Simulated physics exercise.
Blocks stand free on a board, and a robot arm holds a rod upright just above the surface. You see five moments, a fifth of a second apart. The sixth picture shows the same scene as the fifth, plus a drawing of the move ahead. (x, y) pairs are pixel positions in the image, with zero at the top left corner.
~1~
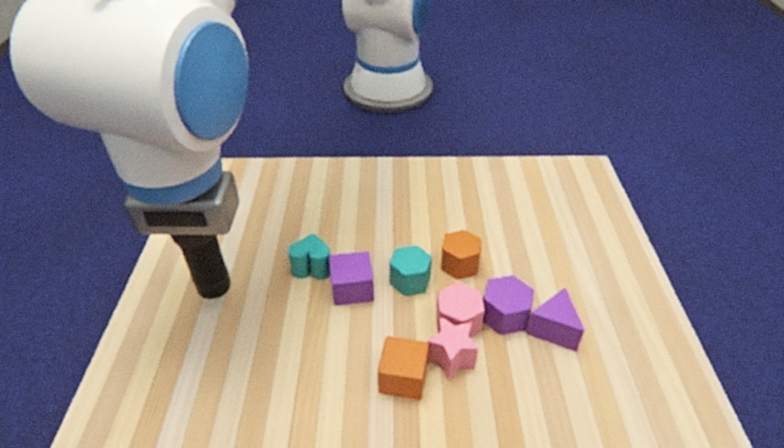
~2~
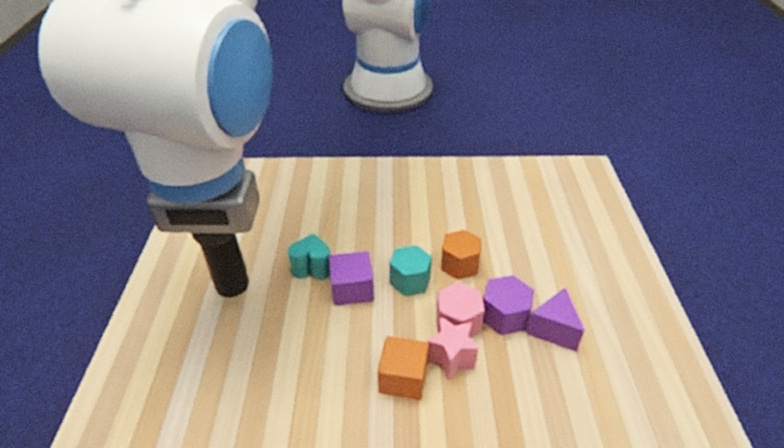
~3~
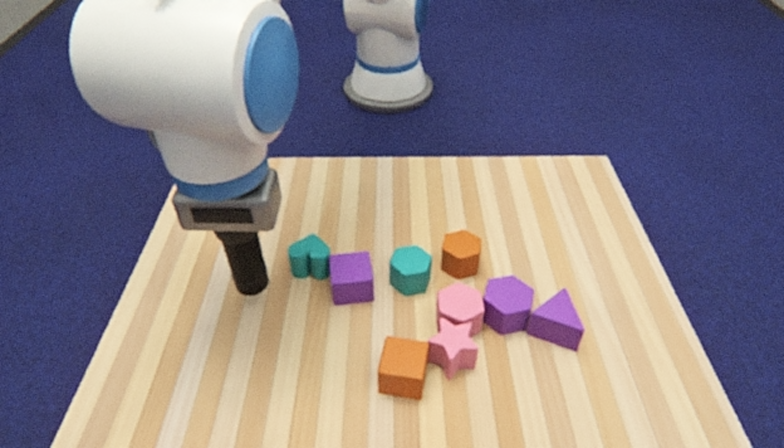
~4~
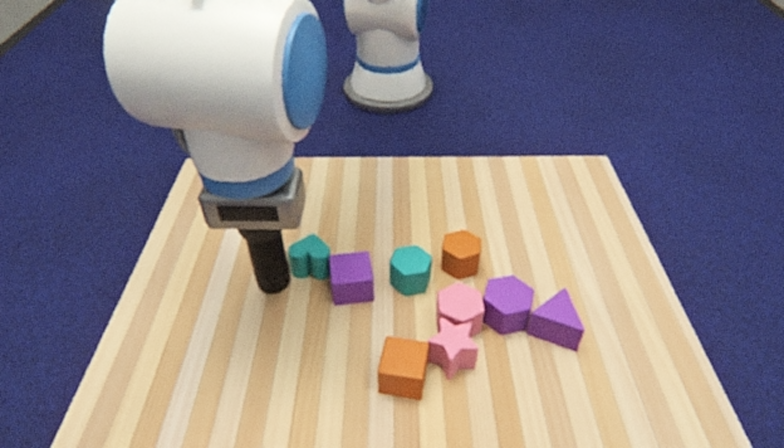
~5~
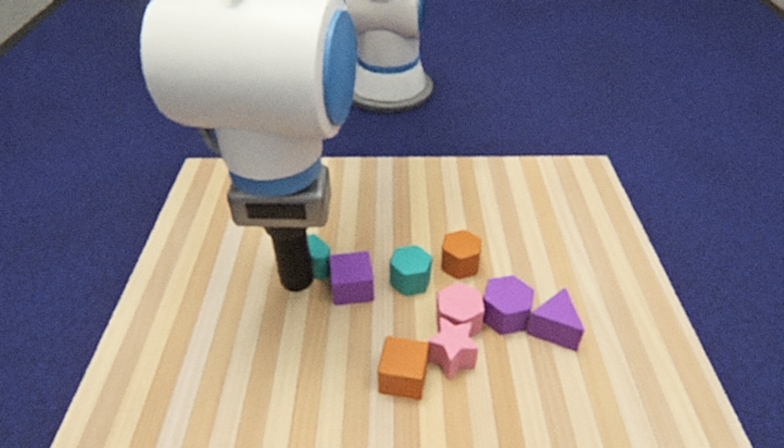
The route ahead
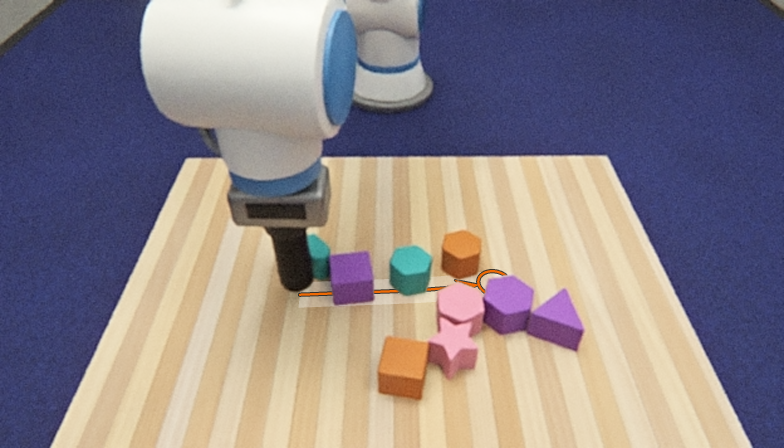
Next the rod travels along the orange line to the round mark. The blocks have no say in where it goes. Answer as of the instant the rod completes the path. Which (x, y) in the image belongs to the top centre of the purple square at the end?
It will end up at (531, 252).
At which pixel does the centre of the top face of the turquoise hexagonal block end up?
It should be at (560, 237) by then.
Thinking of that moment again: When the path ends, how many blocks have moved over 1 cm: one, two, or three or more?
Number moved: 3+.
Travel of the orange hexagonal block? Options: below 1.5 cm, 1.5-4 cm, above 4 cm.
It goes beyond 4 cm.
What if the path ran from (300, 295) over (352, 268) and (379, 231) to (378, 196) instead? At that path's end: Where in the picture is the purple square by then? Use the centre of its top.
So, by the moment the path ends, you'll find the top centre of the purple square at (382, 259).
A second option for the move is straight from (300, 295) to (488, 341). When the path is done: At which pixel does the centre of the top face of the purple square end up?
In the picture, that point is around (383, 264).
The drawn path runs from (300, 295) by way of (398, 291) to (494, 283).
On the path given first. One third of the way, rod (367, 278); purple square (402, 262); turquoise hexagonal block (443, 254); orange hexagonal block (475, 238).
Two thirds of the way, rod (432, 275); purple square (468, 261); turquoise hexagonal block (504, 250), turned 30° anticlockwise; orange hexagonal block (507, 223), turned 40° anticlockwise.
At the end, rod (497, 269); purple square (531, 252), turned 15° anticlockwise; turquoise hexagonal block (560, 237), turned 40° anticlockwise; orange hexagonal block (515, 217), turned 70° anticlockwise; purple hexagonal block not moved.
